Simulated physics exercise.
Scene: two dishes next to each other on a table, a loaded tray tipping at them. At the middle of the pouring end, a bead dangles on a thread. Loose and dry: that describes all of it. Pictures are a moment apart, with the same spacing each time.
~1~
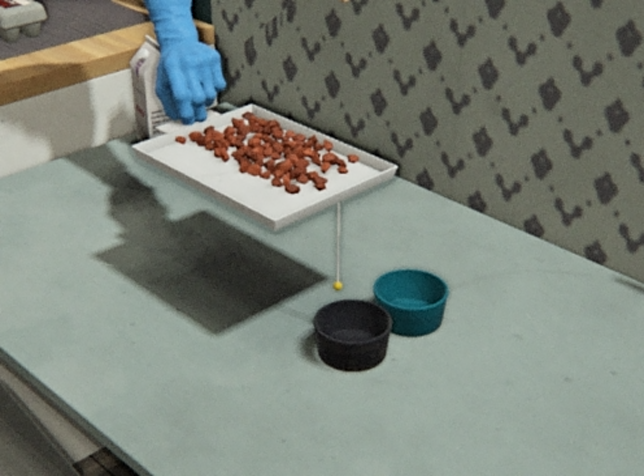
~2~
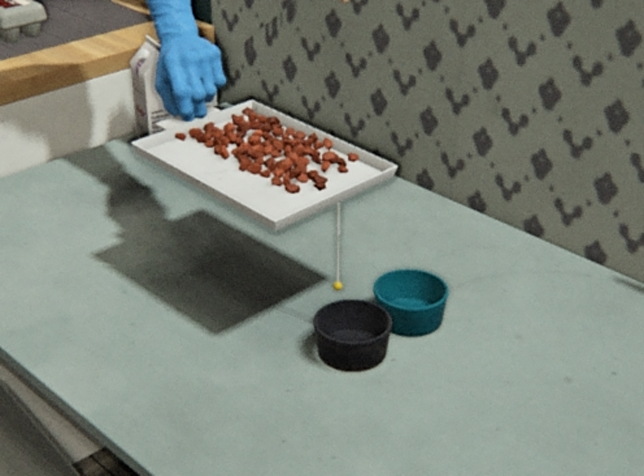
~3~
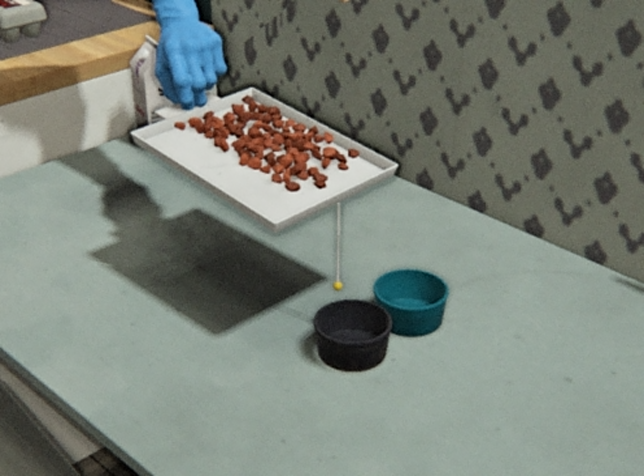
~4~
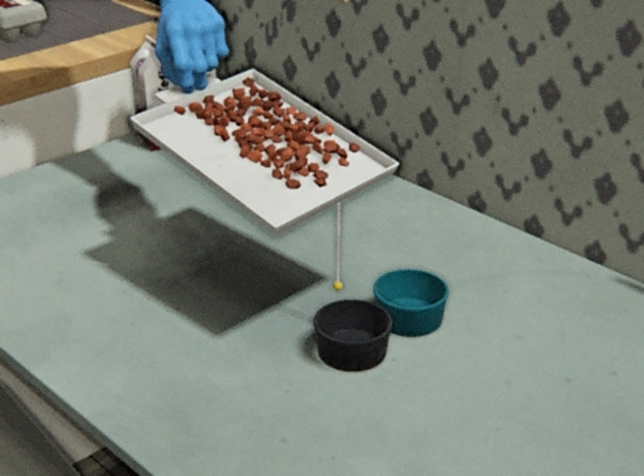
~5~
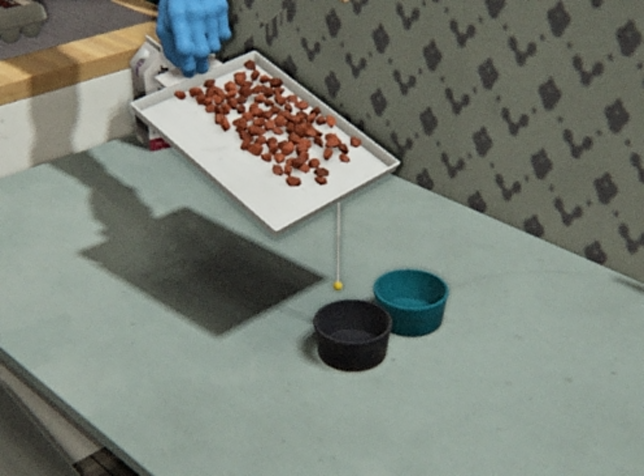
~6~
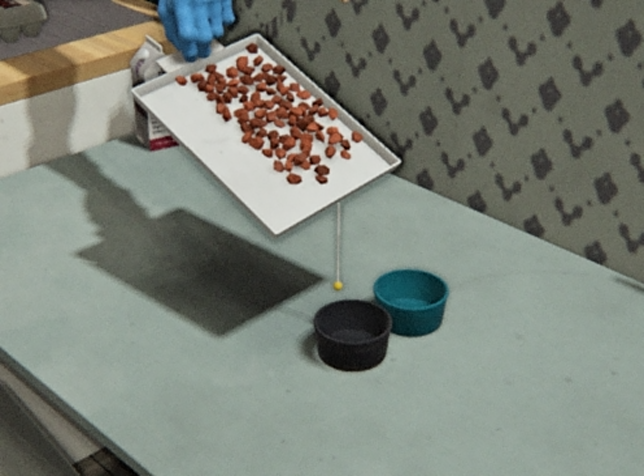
On a pale green tabletop beside a patterned wall, a blue-gloved hand gradually raises the far end of a white tray of reddish-brown chunks, tilting it more steeply above a black dish and a teal dish, which stay still.
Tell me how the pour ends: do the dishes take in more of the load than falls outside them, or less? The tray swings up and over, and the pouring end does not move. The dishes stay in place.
Well, most of the load misses the dishes, as it turns out.
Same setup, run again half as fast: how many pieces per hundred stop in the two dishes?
About 40 per cent.
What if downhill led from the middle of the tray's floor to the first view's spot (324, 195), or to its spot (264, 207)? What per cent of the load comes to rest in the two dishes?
I'd expect around 50 in a hundred first and around 0 in a hundred second.
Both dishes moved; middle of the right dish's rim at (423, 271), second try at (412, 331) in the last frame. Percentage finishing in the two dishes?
Near 10 % and 20 %.
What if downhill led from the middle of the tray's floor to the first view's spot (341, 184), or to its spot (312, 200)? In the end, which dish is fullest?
So, the dish at the right the first time round, the dish at the left the second.
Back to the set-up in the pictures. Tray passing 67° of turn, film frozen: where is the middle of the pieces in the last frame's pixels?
In the last view the centre sits at roughly (309, 206).
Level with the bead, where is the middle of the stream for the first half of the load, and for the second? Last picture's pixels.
About (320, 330) to begin with, then about (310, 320).
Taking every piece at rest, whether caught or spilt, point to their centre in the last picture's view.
Roughly at pixel (316, 379).
Soon, tray tipped steeply; most on the tray; about a quarter in the air.
A while on, tray tipped past a quarter turn; a small part on the tray; about a quarter in the left dish; about half outside both; a small part in the air.
Towards the end, tray tipped past a quarter turn; about a third in the left dish; about two thirds outside both.
Finally, tray tipped past a quarter turn; about a third in the left dish; none in the right dish; about two thirds outside both.
